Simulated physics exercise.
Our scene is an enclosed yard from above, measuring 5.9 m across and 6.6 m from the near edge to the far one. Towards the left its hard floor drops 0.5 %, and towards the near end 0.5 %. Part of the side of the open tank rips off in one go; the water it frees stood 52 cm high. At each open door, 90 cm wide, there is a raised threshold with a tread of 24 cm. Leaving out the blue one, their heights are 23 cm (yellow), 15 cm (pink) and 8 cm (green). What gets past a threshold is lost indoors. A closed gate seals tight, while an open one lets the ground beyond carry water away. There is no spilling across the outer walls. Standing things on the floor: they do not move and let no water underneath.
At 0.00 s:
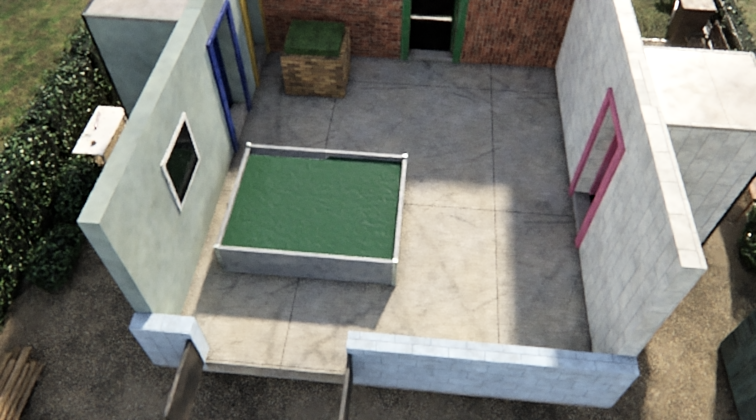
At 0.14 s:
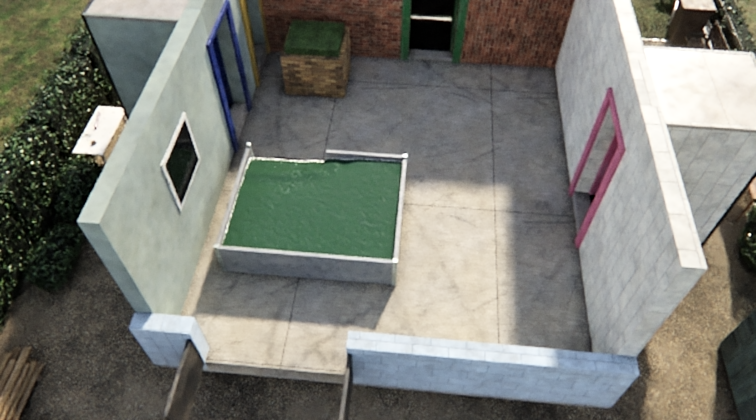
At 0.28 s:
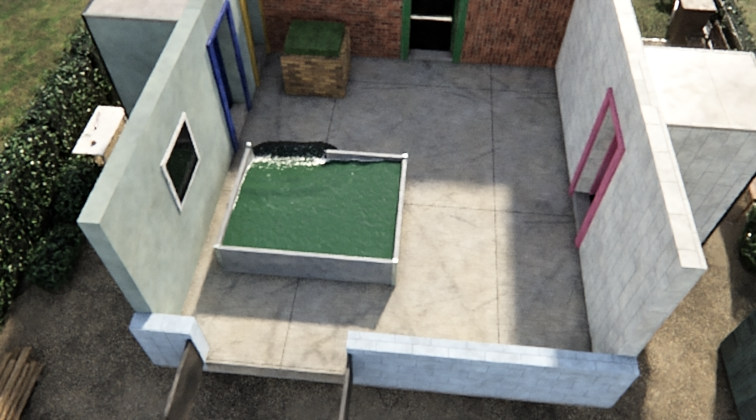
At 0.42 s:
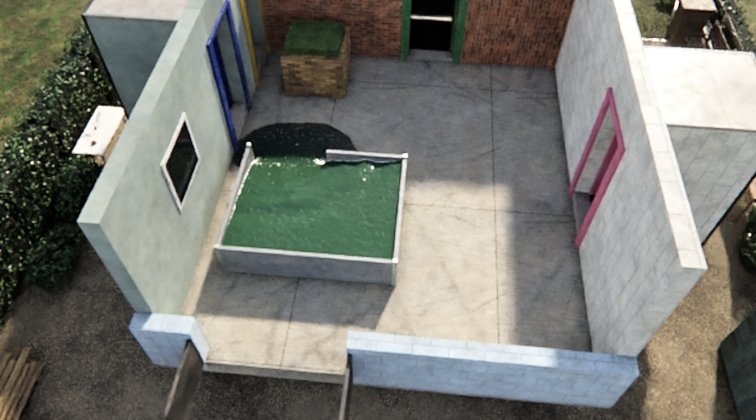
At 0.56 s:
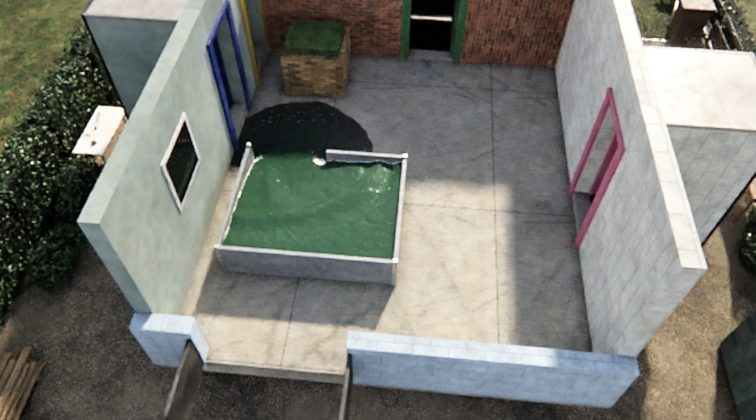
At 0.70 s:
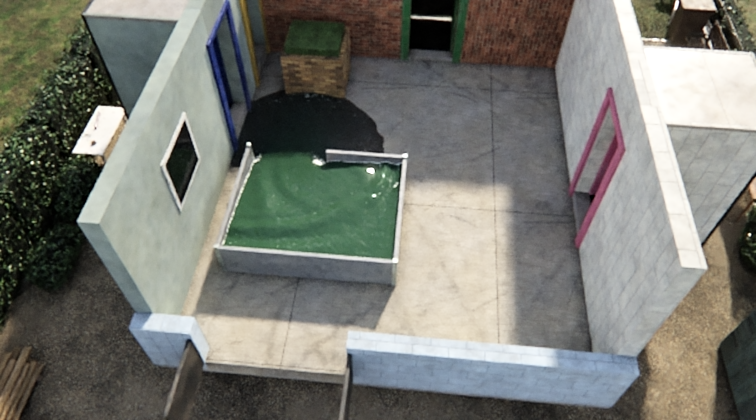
Dark green water pouring through a gap in the far side of an open tank, spreading across a walled yard's floor to a blue door.
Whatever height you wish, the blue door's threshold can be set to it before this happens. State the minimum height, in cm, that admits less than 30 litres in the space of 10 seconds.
18 cm, roughly.
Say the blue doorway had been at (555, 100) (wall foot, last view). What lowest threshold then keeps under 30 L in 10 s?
It needs about 13.5 cm.
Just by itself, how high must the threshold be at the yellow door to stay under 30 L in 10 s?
For yellow: Close to 27 cm.
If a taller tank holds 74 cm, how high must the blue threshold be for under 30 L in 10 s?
Step height: Approx. 26 cm.
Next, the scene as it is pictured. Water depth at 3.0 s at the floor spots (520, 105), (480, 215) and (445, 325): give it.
Roughly 0, 0 and 0 centimetres.
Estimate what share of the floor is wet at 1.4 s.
About 20 per cent.
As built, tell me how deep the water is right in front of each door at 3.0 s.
Depth (cm): Yellow 31 / pink 0 / blue 21 / green 10.
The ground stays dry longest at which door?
Coming last is the pink one.
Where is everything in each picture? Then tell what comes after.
The first picture shows the open tank at (317, 202) is whole and still, 52 cm deep; the blue door at (232, 86) is dry.
In the second picture, water pours out on the far side and has run 0.3 m, to a hidden place; about 6 cm deep outside, 52 cm at the back.
In the third picture, water pours out on the far side and has run 0.7 m, to (304, 146); about 8 cm deep outside, 52 cm at the back.
In the fourth picture, the front is at (296, 126), 1.2 m from the gap on the far side; 1.8 m2 of floor is wet, 52 cm left at the back.
In the fifth picture, the front is at (314, 105), 1.8 m from the gap on the far side; 3.1 m2 of floor is wet, 52 cm left at the back.
In the sixth picture, water pours out on the far side and has run 2.0 m, to (279, 94); about 5 cm deep outside, 52 cm at the back; water is at the blue door at (232, 86).
After 1.4 s water covers 20 % of the floor, deepest (31 cm) near (300, 98); 23 cm at the blue door, 0 litres in over its 23 cm threshold.
After 3.0 s water covers 40 % of the floor, deepest (38 cm) near (268, 54); 21 cm at the blue door, 1 litre in over its 23 cm threshold.
After 10.0 s water covers 95 % of the floor, deepest (14 cm) near (560, 377); 10 cm at the blue door, 2 litres in over its 23 cm threshold.
At the blue door as built, the water arrived by 0.6 s and peaked near 24 cm at 1.6 s.
With a threshold of 15.5 cm, 67 litres would have come in within the 10 s; with 21 cm, 8 litres. So under 30 litres takes about 18 cm.
